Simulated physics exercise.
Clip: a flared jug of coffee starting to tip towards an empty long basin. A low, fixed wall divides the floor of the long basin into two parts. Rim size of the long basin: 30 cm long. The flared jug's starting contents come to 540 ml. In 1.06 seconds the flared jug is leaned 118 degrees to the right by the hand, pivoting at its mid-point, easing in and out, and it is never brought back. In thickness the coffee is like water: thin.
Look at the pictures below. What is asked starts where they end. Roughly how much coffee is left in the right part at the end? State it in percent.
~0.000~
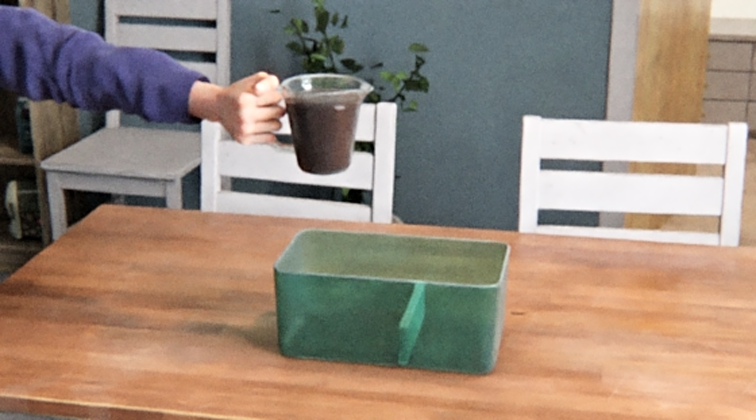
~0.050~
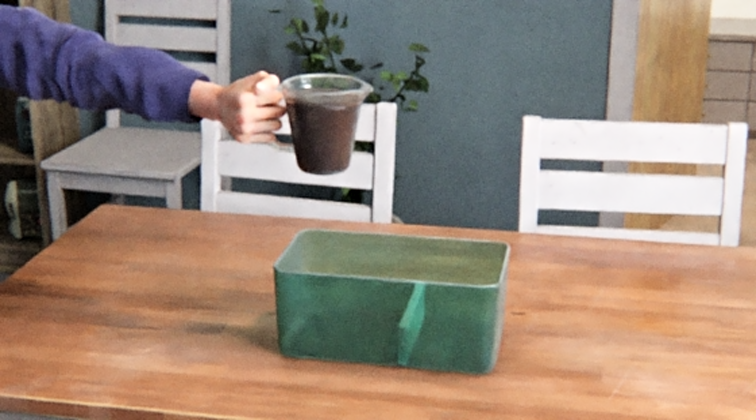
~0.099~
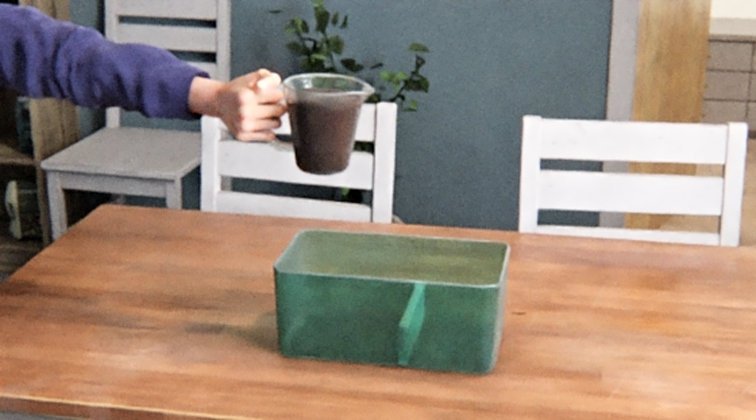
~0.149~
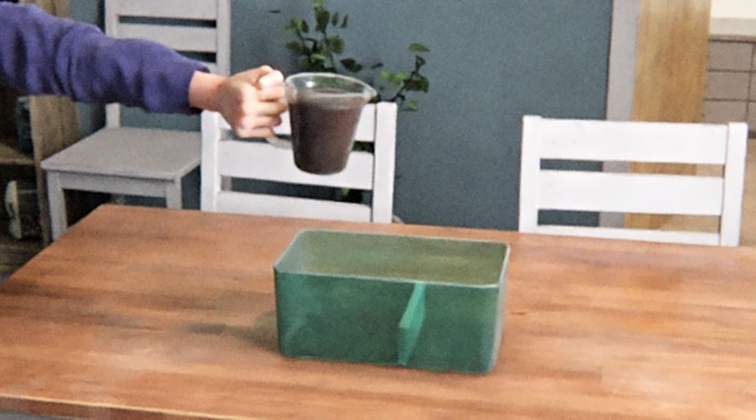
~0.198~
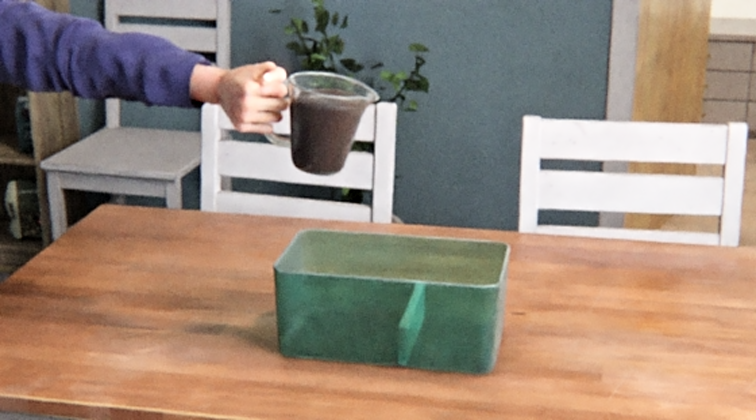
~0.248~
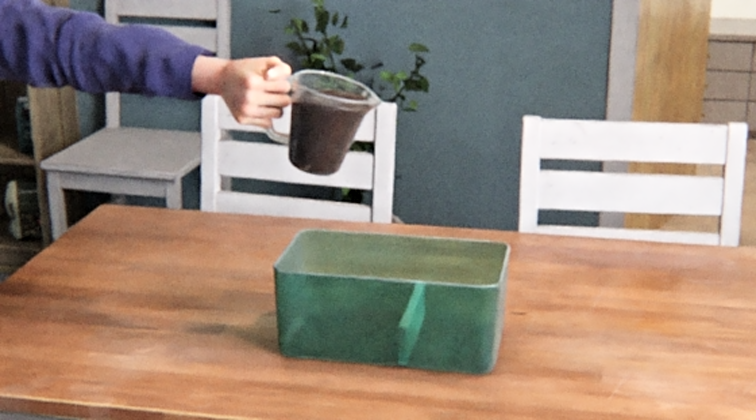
Roughly 70 per cent is left in the right part.
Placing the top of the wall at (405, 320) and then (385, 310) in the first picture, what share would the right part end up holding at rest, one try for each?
Try 1: 80 %; try 2: 90 %.
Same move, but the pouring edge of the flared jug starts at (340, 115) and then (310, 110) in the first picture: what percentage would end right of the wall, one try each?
Result: 5 per cent, then 5 per cent.
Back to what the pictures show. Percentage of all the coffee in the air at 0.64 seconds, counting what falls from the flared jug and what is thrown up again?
Around 28 in a hundred.
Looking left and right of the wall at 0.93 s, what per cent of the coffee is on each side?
Around 12 percent on the left and 64 on the right.
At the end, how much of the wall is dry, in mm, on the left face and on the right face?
Noted: Left near 50 mm, right near 36 mm.
By 0.64 s the tilt is 78° and 63 per cent is still to pour, 0 is left of the wall and 9 right of it.
By 0.93 s the tilt is 114° and 6 per cent is still to pour, 12 is left of the wall and 64 right of it.
By 1.23 s the tilt is 118° and 0 per cent is still to pour, 28 is left of the wall and 70 right of it.
By 1.56 s the tilt is 118° and 0 per cent is still to pour, 28 is left of the wall and 70 right of it.
At rest 28 per cent lies left of the wall, 70 right of it and 2 outside.
